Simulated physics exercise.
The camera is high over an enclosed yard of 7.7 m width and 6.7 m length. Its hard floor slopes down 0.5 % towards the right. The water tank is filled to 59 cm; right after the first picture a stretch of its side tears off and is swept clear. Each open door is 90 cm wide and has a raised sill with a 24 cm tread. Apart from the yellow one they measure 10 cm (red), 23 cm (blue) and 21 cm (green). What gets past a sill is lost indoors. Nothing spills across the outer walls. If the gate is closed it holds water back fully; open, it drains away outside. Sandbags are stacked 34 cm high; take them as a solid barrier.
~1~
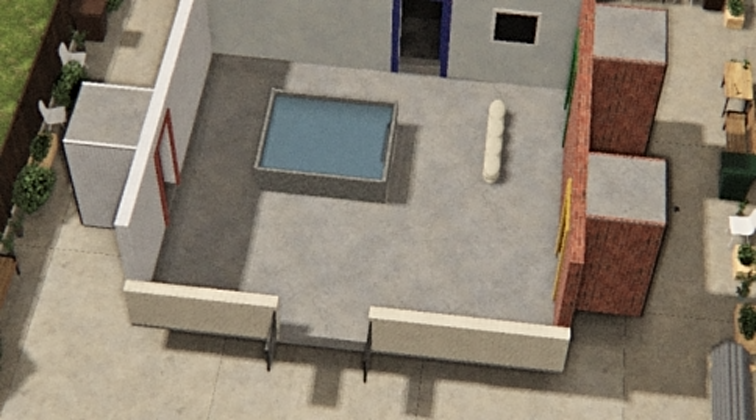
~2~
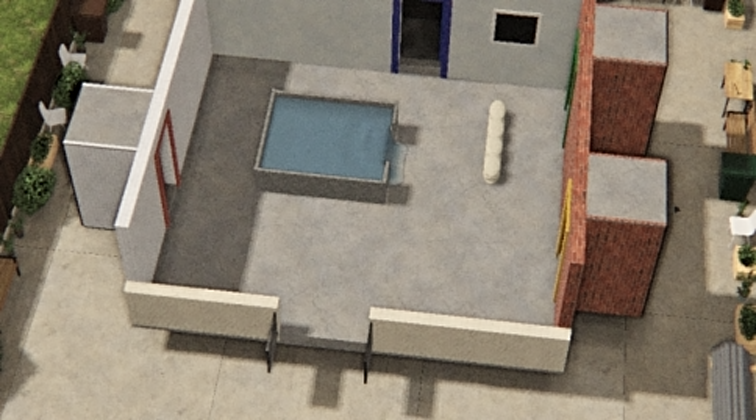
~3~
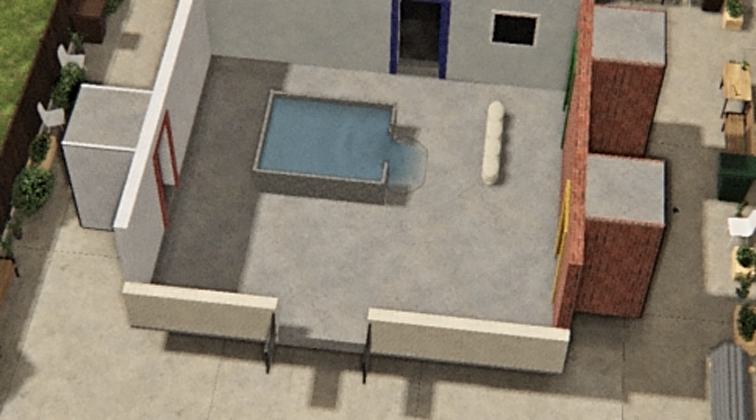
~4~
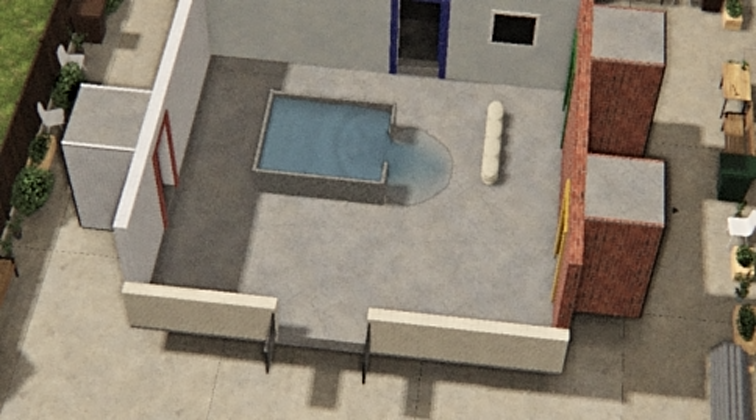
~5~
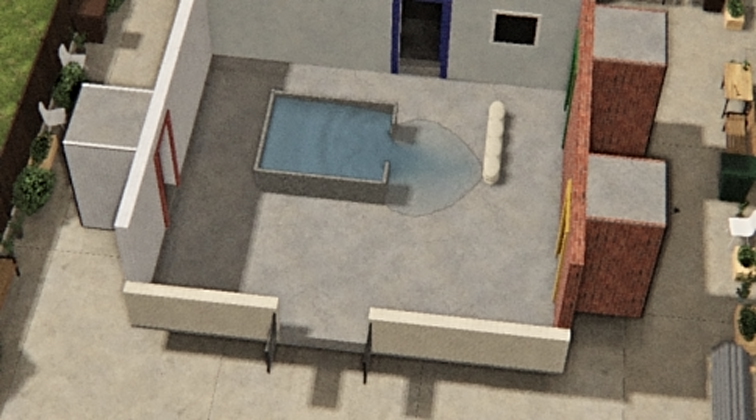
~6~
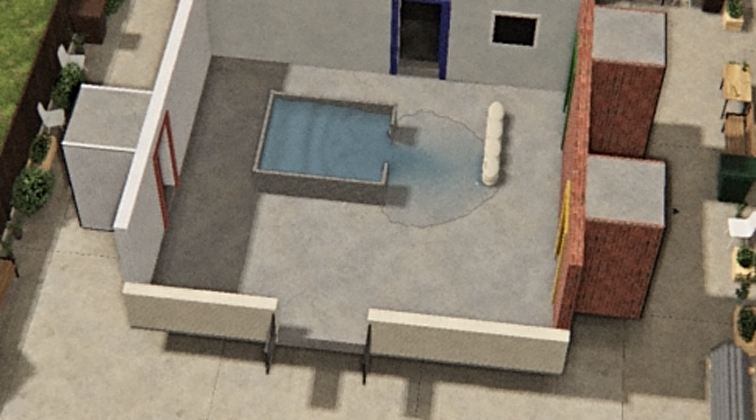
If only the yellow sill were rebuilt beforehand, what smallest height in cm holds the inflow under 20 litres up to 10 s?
At least 13.5 cm or so.
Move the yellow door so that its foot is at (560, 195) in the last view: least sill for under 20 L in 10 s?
About 7.5 cm.
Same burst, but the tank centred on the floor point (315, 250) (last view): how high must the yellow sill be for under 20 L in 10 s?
Some 21 cm.
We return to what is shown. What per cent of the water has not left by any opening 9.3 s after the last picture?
About 98 per cent.
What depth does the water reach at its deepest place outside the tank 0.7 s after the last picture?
About 34 cm.
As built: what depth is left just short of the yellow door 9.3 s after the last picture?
Some 11.0 cm.
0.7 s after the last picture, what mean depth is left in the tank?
About 45 cm.
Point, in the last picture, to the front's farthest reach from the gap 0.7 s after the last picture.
Near (552, 231).
Then, 0.7 s after the last picture water covers 15 % of the floor, deepest (34 cm) near (475, 174); it has not reached the yellow door.
Then, 2.3 s after the last picture water covers 35 % of the floor, deepest (29 cm) near (544, 353); 18 cm at the yellow door, 4 litres in over its 16 cm sill.
Then, 9.3 s after the last picture water covers 95 % of the floor, deepest (12 cm) near (529, 296); 11 cm at the yellow door, 7 litres in over its 16 cm sill.
At the yellow door as built, the water peaked near 19 cm, 1.9 s after the last picture.
With a sill of 11 cm, 48 litres would have come in within the 10 s; with 15 cm, 11 litres. So under 20 litres takes about 13.5 cm.
